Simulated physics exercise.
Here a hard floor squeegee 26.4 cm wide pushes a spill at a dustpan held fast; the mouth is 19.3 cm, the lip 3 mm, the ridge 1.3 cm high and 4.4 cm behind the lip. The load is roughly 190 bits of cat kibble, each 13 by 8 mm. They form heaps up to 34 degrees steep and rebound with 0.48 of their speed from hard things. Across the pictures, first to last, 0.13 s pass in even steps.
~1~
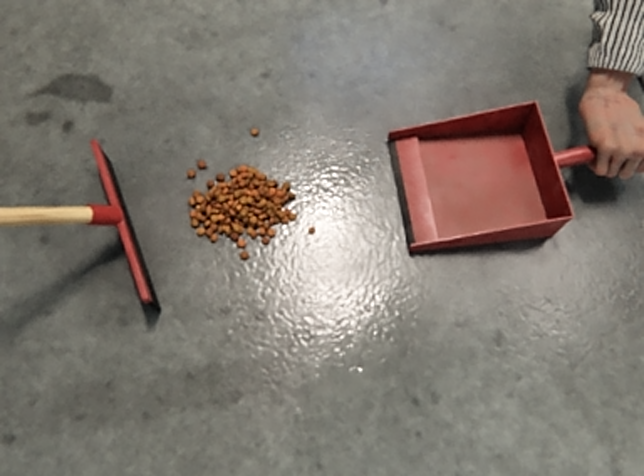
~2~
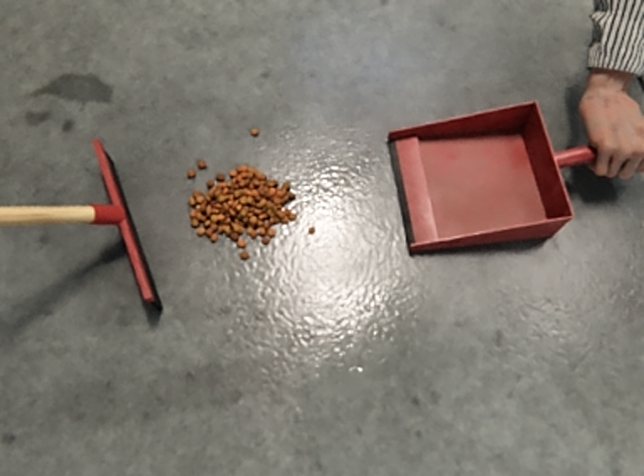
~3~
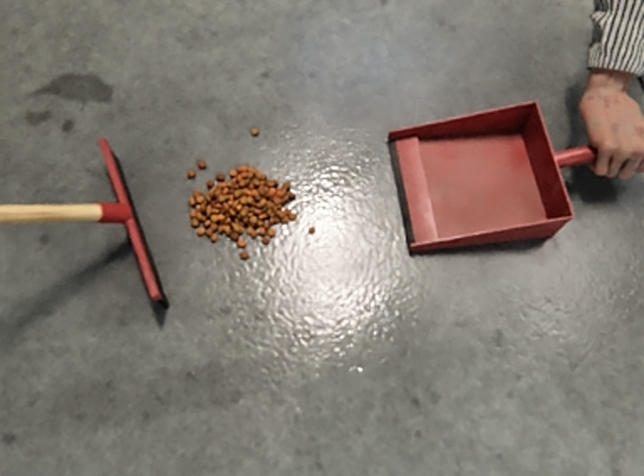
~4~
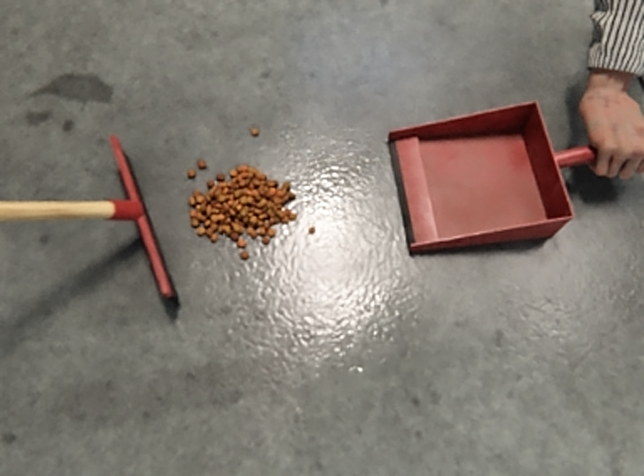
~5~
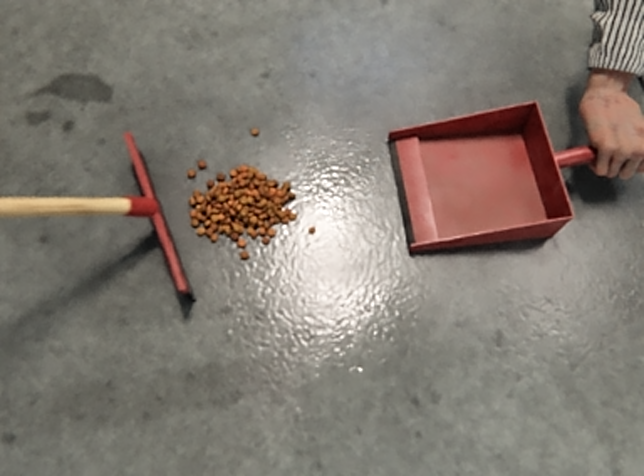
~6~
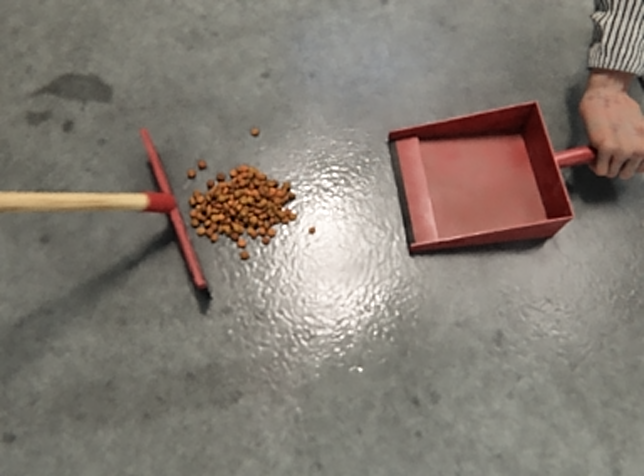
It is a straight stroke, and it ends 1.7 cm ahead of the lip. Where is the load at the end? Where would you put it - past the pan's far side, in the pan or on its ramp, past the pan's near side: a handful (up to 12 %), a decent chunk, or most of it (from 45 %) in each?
I'd say far side: A decent chunk, pan: A decent chunk, near side: A handful.
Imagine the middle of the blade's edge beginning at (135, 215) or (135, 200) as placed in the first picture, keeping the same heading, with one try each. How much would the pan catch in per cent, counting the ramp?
Around 30 percent, then around 30 percent.
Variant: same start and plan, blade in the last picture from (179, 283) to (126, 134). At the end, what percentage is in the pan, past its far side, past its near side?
Per cent by place - pan 15, far side 45, near side 0.
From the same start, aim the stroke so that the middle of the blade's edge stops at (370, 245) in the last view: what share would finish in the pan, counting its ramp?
Close to 10 in a hundred.
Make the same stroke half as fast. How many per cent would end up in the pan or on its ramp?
I'd guess it lands at about 10 per cent.
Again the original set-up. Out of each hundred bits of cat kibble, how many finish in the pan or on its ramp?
Estimate: Close to 20 %.
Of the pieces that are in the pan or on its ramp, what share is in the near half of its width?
I'd put it near 30 per cent.
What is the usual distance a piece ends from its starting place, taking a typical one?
That distance is close to 24 cm.
Then, 0.15 s after the last picture, middle of the blade 19 cm from the lip; 0 % over the lip, far side 5 %, near side 0 %.
Then, 0.25 s after the last picture, middle of the blade 9 cm from the lip; 0 % over the lip, far side 20 %, near side 0 %.
Then, 0.49 s after the last picture, middle of the blade 6 cm from the lip; 20 % over the lip, far side 30 %, near side 0 %.
In the end, far side 30 %, pan 20 %, near side 0 %, in front of the lip or behind the blade 50 %.
